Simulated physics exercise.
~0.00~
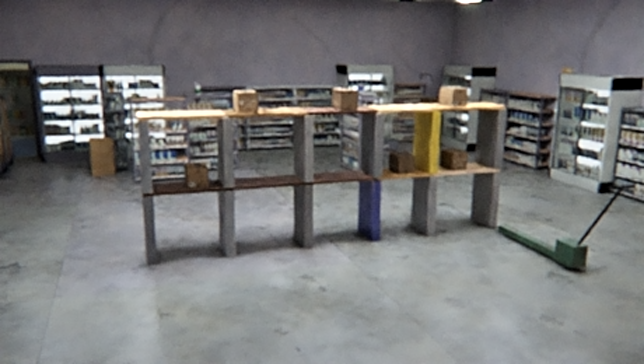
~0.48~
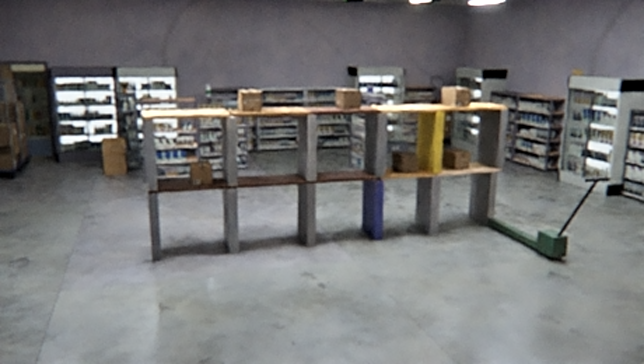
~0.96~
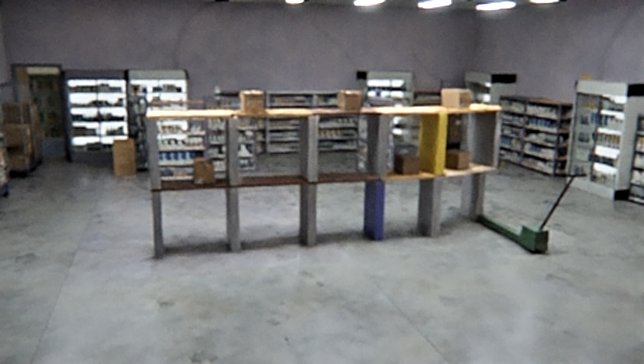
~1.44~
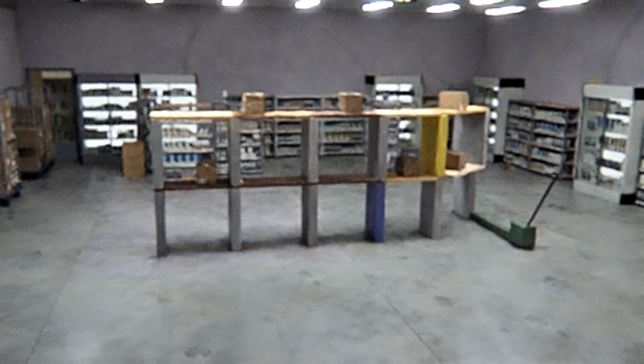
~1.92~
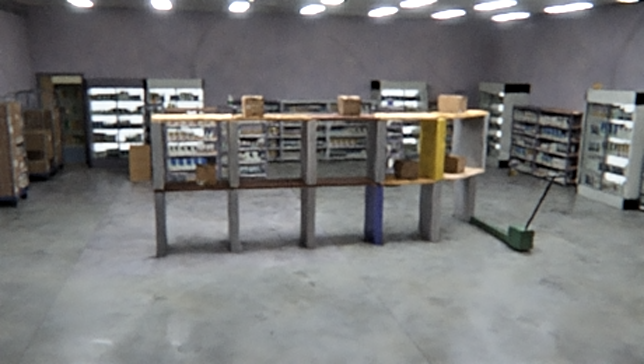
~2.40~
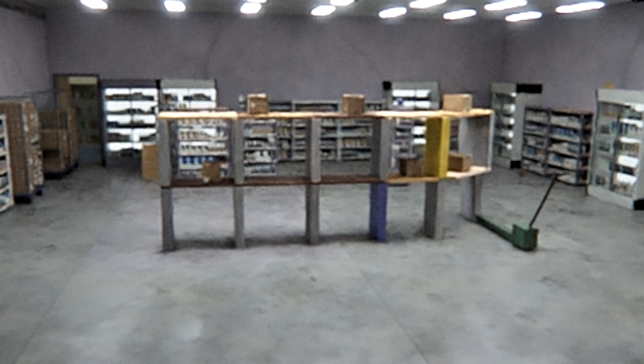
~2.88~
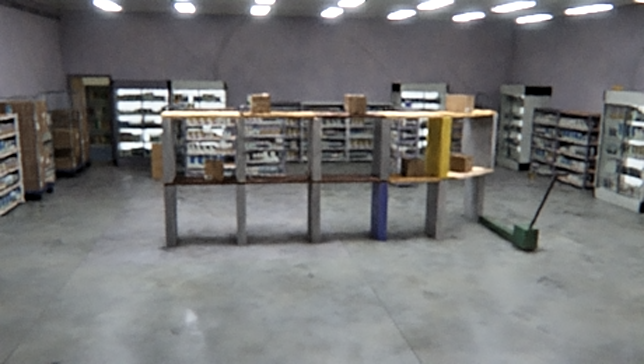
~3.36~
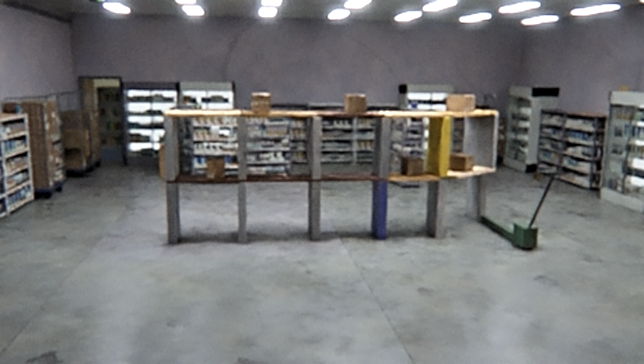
A green jack slides left to the foot of the shelving's right end, which stays standing.
